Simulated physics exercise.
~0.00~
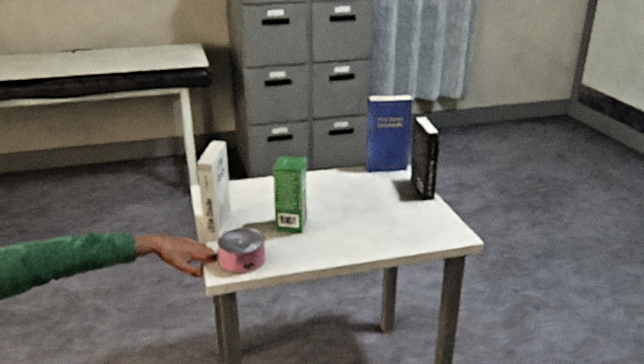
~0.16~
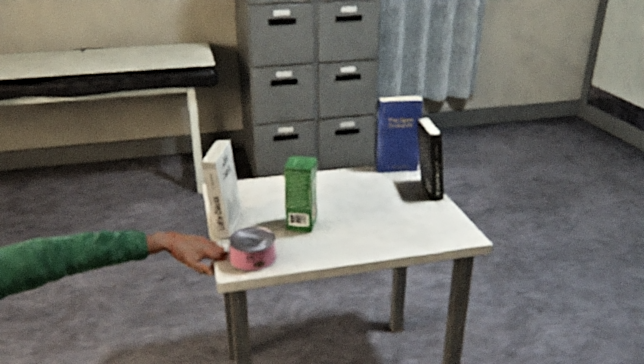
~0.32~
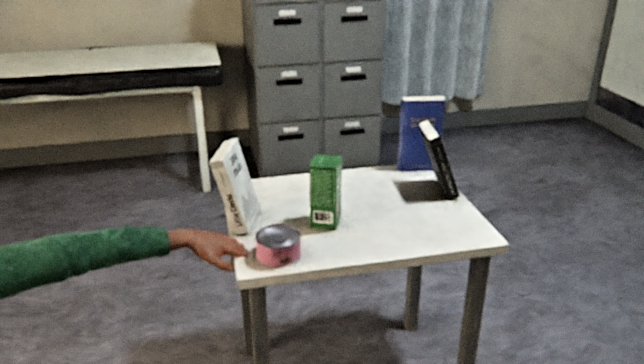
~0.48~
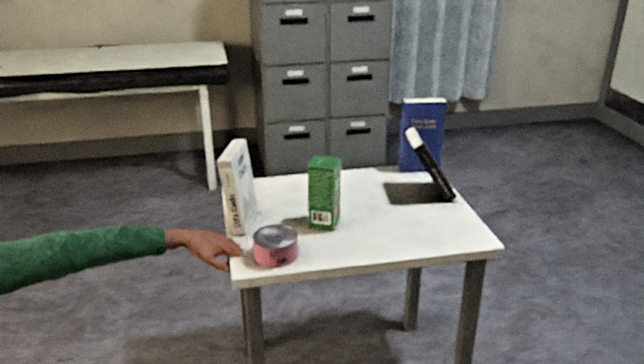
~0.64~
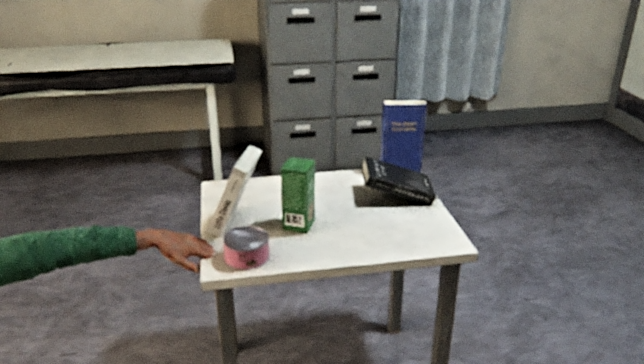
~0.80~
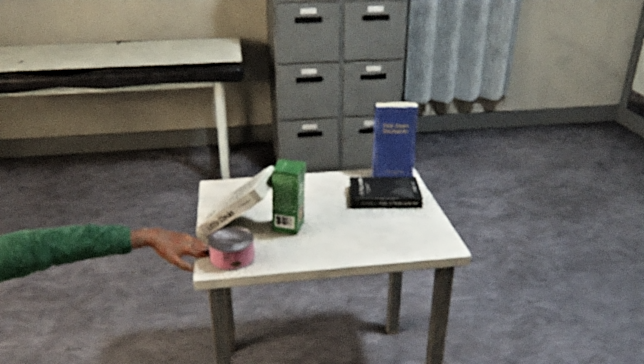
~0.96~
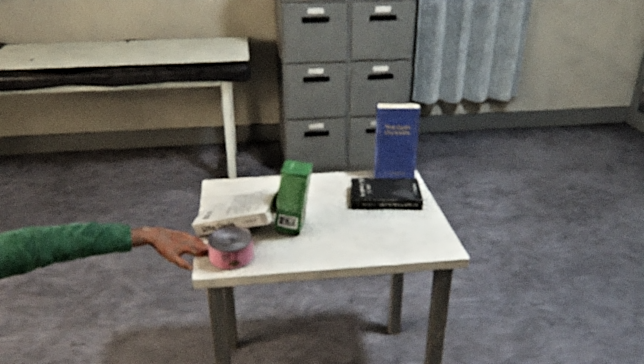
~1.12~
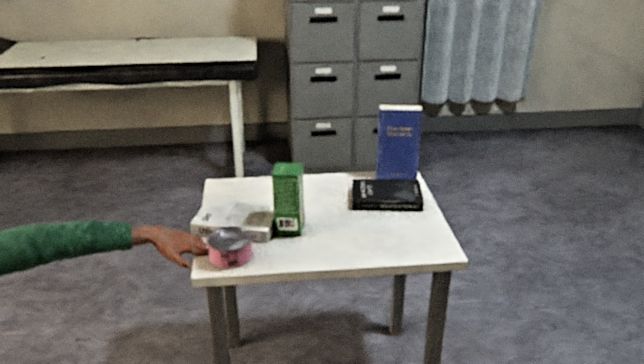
A green-sleeved arm kept its hand at the corner of a small white table as the table shifted right, then back left; the black book toppled, then the white one, leaving the blue book, green carton and pink tub upright.
